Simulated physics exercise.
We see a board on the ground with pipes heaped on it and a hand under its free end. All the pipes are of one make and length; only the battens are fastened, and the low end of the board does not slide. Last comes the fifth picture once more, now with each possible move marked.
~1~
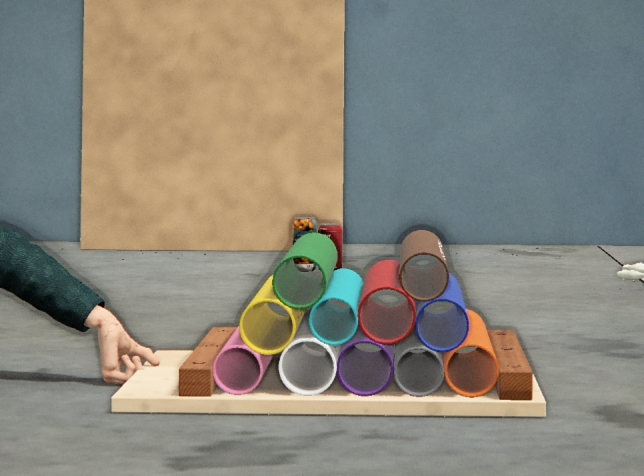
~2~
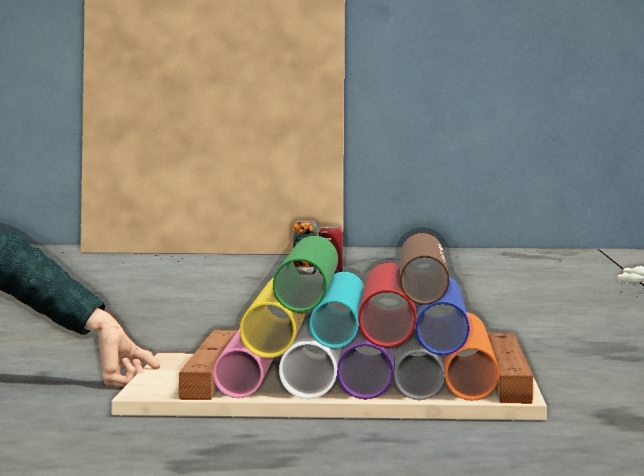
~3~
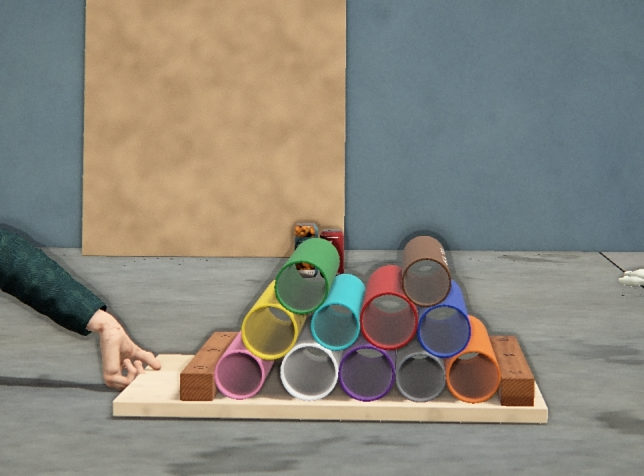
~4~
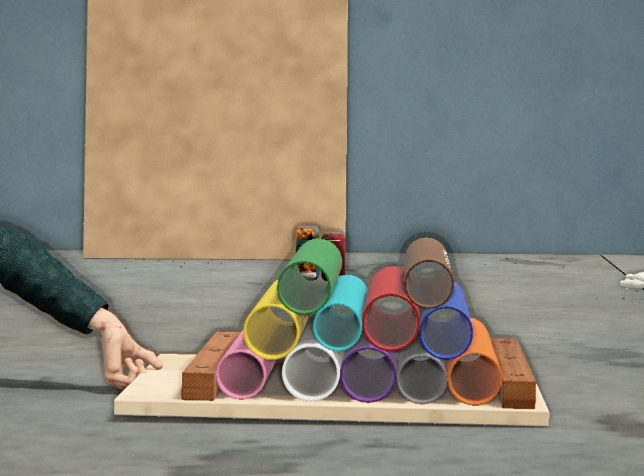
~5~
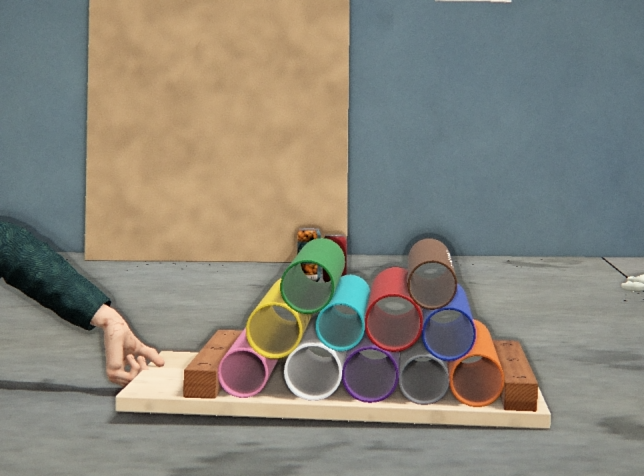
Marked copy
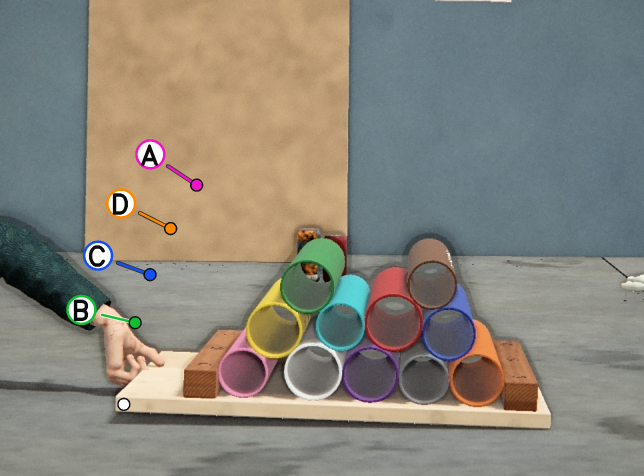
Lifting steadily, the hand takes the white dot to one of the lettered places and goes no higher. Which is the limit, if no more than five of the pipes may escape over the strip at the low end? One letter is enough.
The highest mark that will do is D.
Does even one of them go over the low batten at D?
At D: Yes.
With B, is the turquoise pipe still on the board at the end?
Yes, with B.
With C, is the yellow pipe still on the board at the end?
The yellow pipe: Yes.
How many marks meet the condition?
The number is three.
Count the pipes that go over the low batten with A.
The count is six.
On the marked copy, A at (197, 185); B at (135, 322); C at (150, 275); D at (171, 228); the white dot at (124, 404).
With D. Early on, board at 17°.
Further on, board at 26°.
At the end, board at 26°, five over the low batten.
As for the rest, A six over the low batten; B one over the low batten (blue); C two over the low batten (blue, brown).
